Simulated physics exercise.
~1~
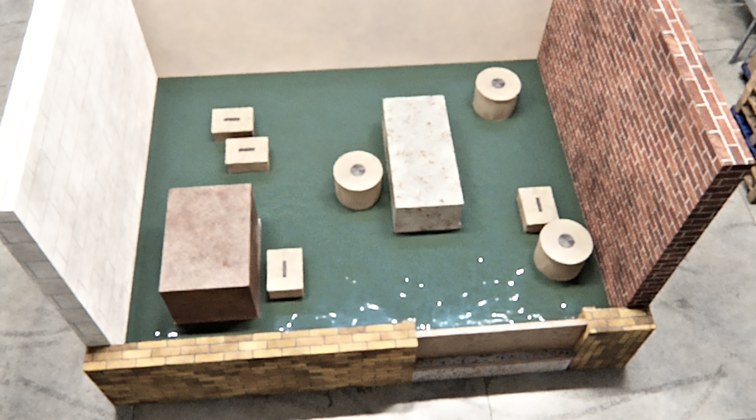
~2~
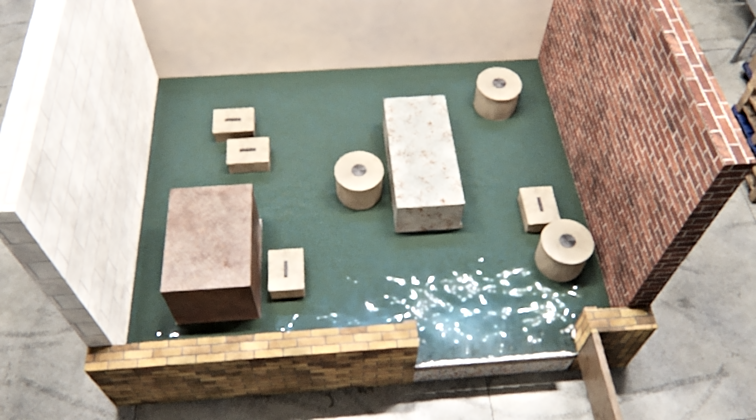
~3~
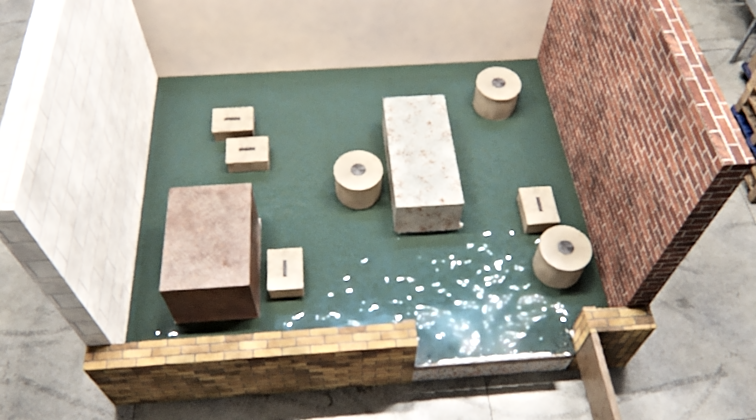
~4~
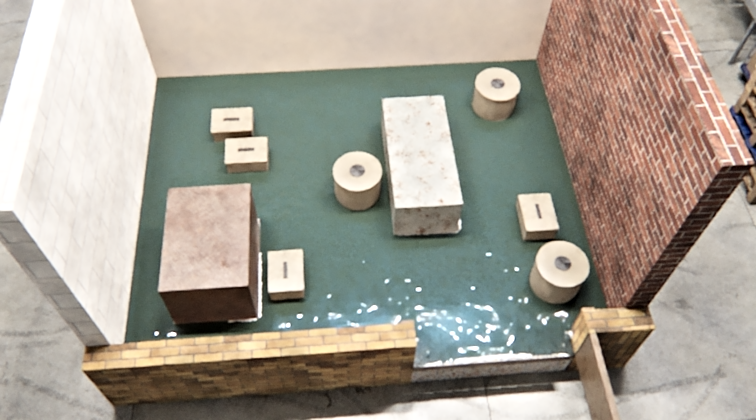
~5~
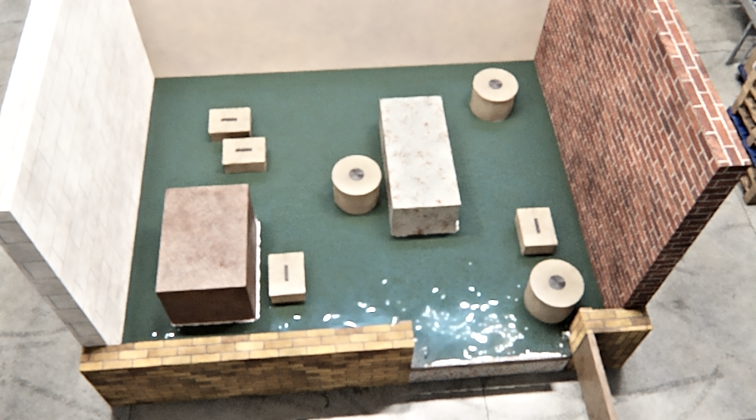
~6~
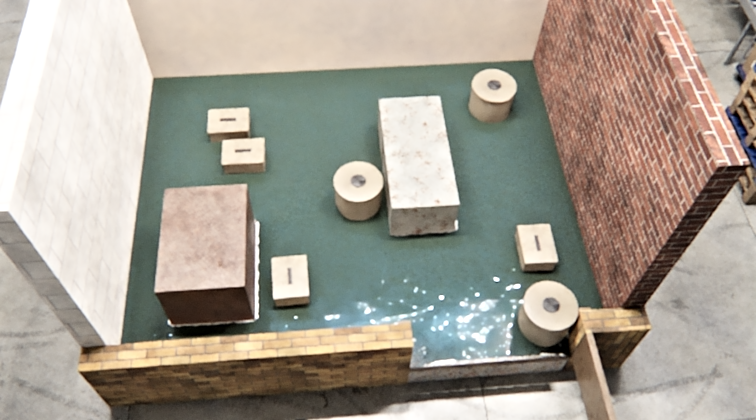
Water ripples in a walled basin as a round tub, then a small tote, drift toward the front.
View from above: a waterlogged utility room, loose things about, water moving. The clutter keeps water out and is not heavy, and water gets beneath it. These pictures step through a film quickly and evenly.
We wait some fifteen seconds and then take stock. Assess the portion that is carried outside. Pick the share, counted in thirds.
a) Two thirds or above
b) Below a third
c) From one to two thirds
Two thirds or above.
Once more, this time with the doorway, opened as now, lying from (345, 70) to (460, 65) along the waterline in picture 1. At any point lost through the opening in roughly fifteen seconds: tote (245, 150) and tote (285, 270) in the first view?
Swept away, then remains.
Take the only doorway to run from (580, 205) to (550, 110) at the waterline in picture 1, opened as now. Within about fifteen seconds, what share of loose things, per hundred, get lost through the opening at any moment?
That comes out at 40 in a hundred.
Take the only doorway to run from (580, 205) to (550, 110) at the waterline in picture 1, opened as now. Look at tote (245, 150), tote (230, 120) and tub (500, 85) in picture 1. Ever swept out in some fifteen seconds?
In that order: Kept in, still in, washed out.
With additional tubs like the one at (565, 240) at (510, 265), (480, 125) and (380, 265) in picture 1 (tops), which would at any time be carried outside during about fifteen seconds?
Taken in the given order, the three: Exits at some point, exits at some point and exits at some point.
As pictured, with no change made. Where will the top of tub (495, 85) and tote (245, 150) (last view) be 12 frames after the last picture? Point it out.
About (518, 177) and (315, 186).
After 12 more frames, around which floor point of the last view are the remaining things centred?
Around (366, 186).
A moment on, 1 of 7 are out; 6 afloat.
Next, 4 of 7 are out; 3 afloat.
Later, 5 of 7 are out; 2 afloat.
In the end, 5 of 7 are out; 0 afloat.
